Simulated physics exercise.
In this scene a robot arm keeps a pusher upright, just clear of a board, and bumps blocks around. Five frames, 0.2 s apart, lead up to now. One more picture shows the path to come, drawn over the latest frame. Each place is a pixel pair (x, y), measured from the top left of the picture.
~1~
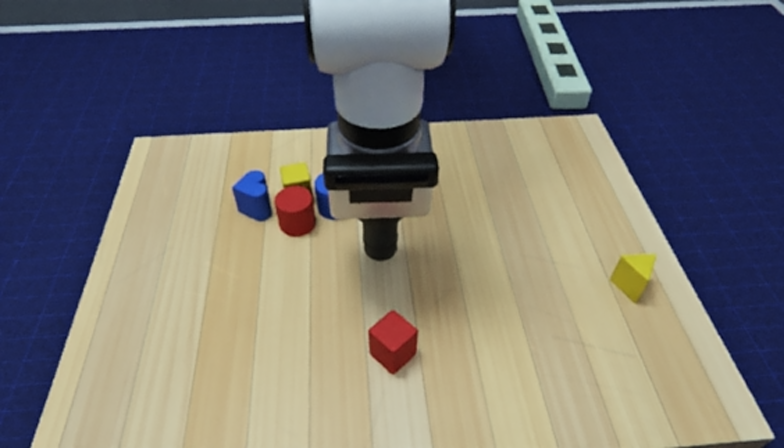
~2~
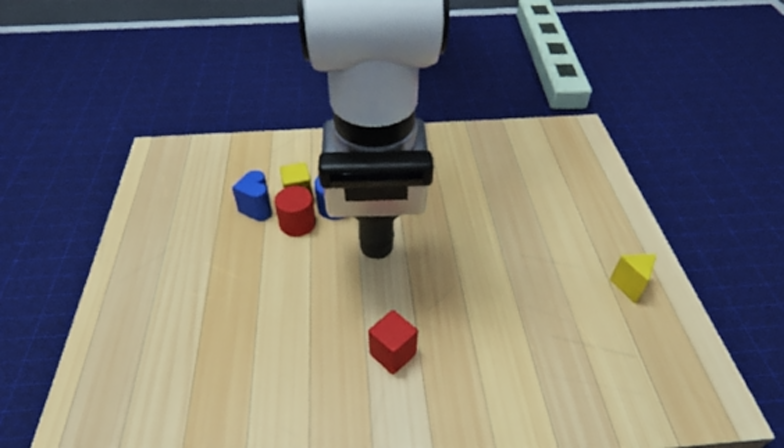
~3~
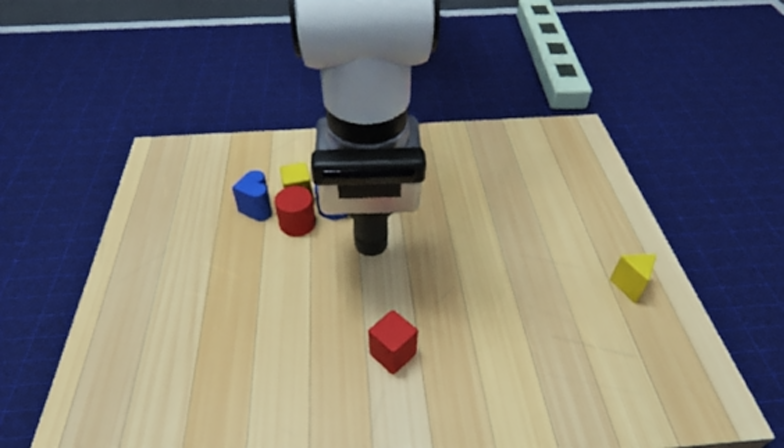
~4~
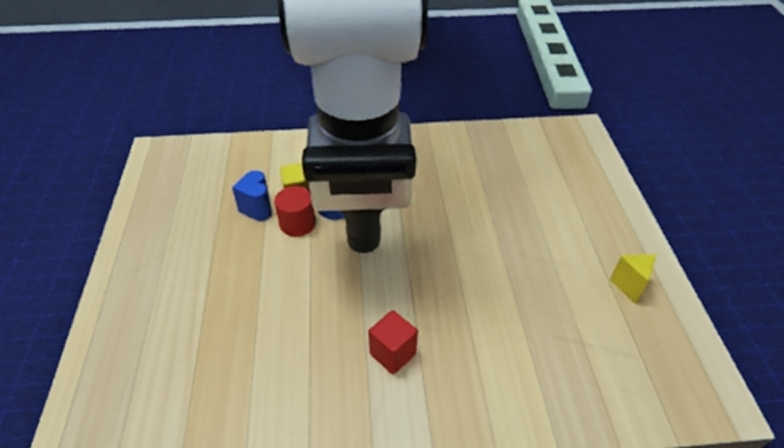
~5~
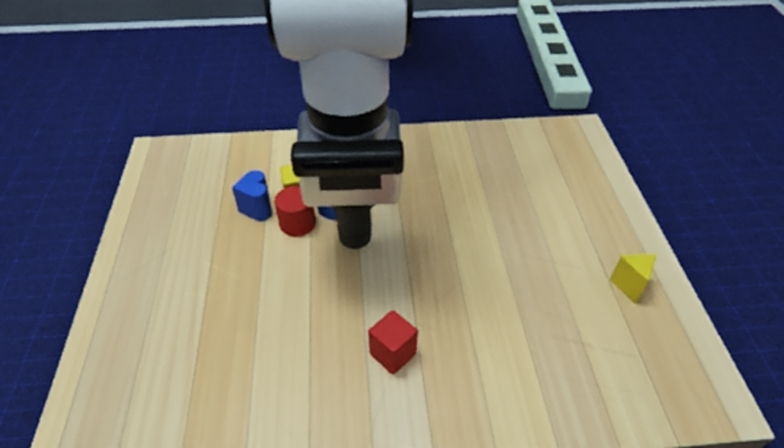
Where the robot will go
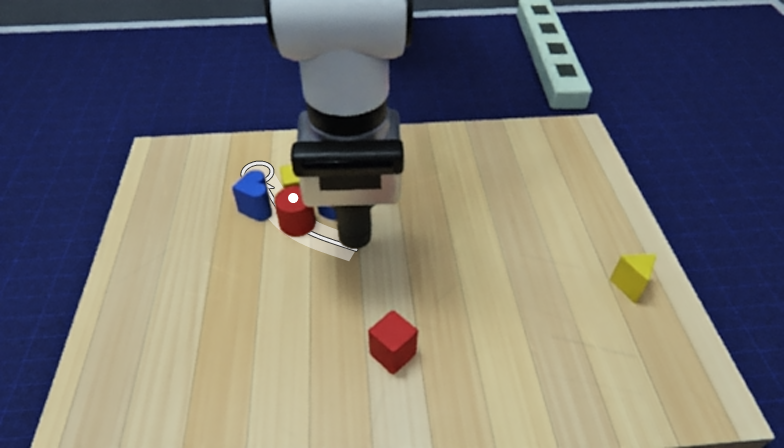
The robot arm slid its black tip slowly a short way left and slightly back over the wooden board, partly covering the cluster of blue, red and yellow blocks, while every visible block stayed still.
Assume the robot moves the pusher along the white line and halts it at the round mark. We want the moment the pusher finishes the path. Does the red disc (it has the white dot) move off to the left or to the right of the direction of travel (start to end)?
Heads left.
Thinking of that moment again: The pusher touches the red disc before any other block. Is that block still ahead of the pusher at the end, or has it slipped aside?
I think the pusher loses the red disc somewhere along the way.
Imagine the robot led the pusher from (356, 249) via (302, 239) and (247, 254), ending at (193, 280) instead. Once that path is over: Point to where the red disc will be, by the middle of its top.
When the path ends, it will be at (269, 192).
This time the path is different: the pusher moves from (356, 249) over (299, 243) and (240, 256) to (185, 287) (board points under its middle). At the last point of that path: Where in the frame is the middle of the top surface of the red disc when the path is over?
I'd guess (276, 194).
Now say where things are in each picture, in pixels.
In the first frame, pusher tip at (381, 249); block tops, blue heart block at (252, 183); red disc at (293, 198); yellow four-sided block at (295, 172); blue disc partly hidden.
In the second frame, pusher at (377, 247); blocks unchanged.
In the third frame, pusher at (371, 245); blocks unchanged.
In the fourth frame, pusher at (364, 241); blocks unchanged.
In the fifth frame, pusher at (355, 237); blue heart block at (252, 183); red disc at (293, 198); yellow four-sided block partly hidden; blue disc hidden.
Path on the board, from (356, 249) by way of (308, 232) and (276, 204) to (257, 173); the dot is on the red disc.
What follows on the original path. One third of the way, pusher at (305, 219); blue heart block at (245, 180); red disc at (277, 191); yellow four-sided block at (292, 169), turned 25° clockwise.
Two thirds of the way, pusher at (273, 191); blue heart block at (207, 168), turned 35° clockwise; red disc at (237, 173); yellow four-sided block at (291, 162), turned 65° clockwise.
At the end, pusher at (255, 161); blue heart block at (189, 167), turned 15° anticlockwise; red disc at (219, 154); yellow four-sided block at (291, 158), turned 80° clockwise; blue disc in place.
